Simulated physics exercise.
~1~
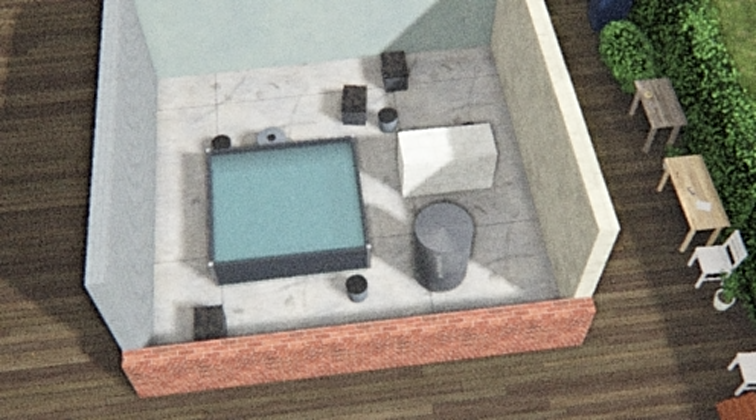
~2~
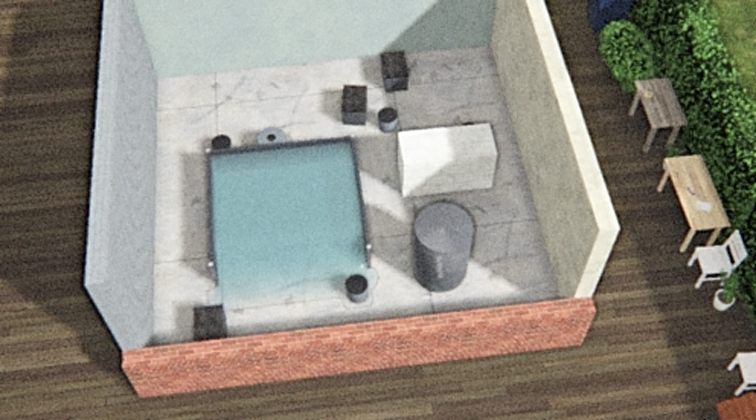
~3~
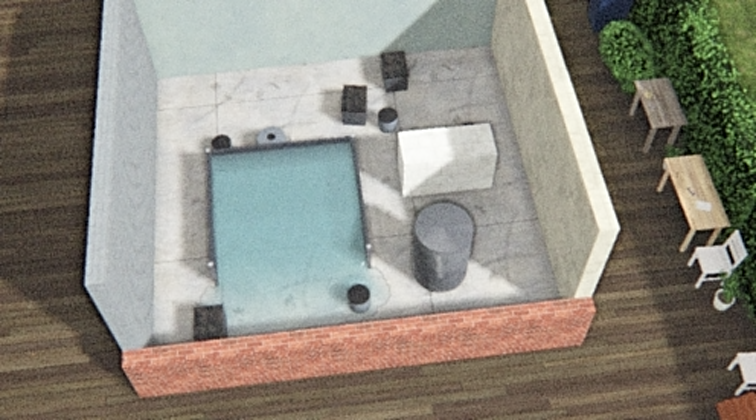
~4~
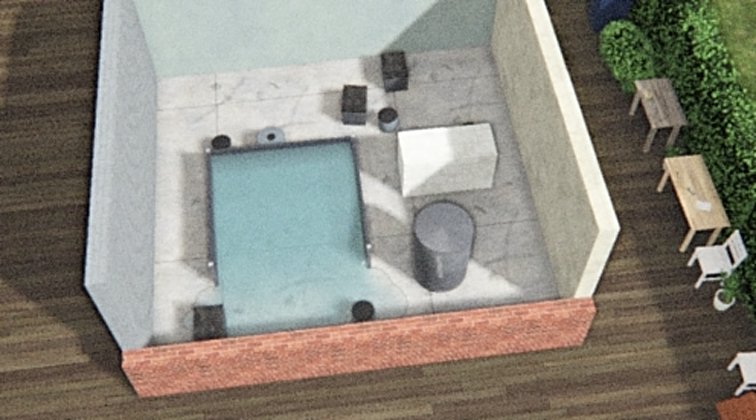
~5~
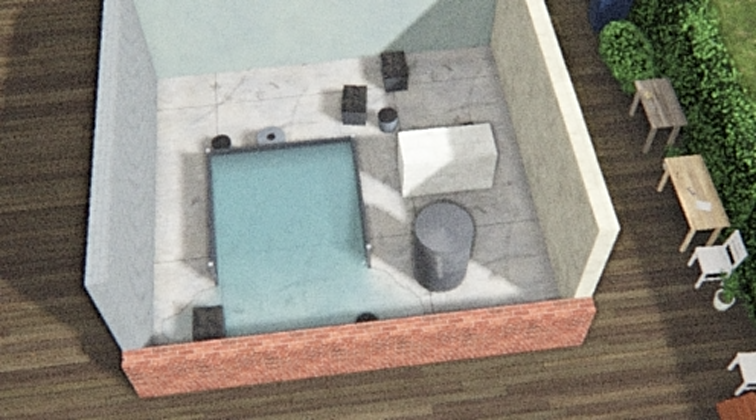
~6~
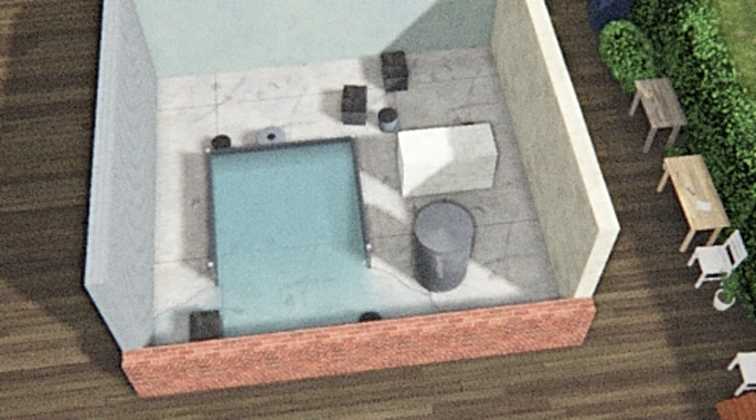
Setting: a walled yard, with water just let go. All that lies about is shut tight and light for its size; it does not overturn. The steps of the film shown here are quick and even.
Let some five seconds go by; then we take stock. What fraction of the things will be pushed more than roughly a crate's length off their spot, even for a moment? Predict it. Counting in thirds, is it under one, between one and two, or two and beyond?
Shy of a third.
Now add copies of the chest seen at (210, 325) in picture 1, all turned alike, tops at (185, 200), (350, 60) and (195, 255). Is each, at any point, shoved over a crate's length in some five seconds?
Taking them one at a time: Gets driven off, then remains close, then gets driven off.
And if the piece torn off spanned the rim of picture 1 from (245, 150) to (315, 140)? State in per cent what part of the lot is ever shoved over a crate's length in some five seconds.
About 20 %.
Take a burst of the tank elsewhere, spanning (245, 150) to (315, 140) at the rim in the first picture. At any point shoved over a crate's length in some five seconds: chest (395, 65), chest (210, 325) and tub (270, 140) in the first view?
Here is how they go, in order: Dislodged that far, fails to go that far, and dislodged that far.
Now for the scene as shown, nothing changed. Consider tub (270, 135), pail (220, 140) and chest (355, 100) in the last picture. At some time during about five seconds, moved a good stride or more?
Item one never gets that far, item two never gets that far, item three never gets that far.
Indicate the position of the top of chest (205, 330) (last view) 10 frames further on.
Estimated position: Roughly (175, 252).
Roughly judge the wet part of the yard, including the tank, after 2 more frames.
30 per cent, roughly.
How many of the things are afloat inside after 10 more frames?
My count is 0.
A moment on, 1 of 8 are well off their spots; 1 afloat.
Next, 2 of 8 are well off their spots; 0 afloat.
Later, 2 of 8 are well off their spots; 1 afloat.
In the end, 2 of 8 are well off their spots, and 2 have been at some point; 1 afloat.
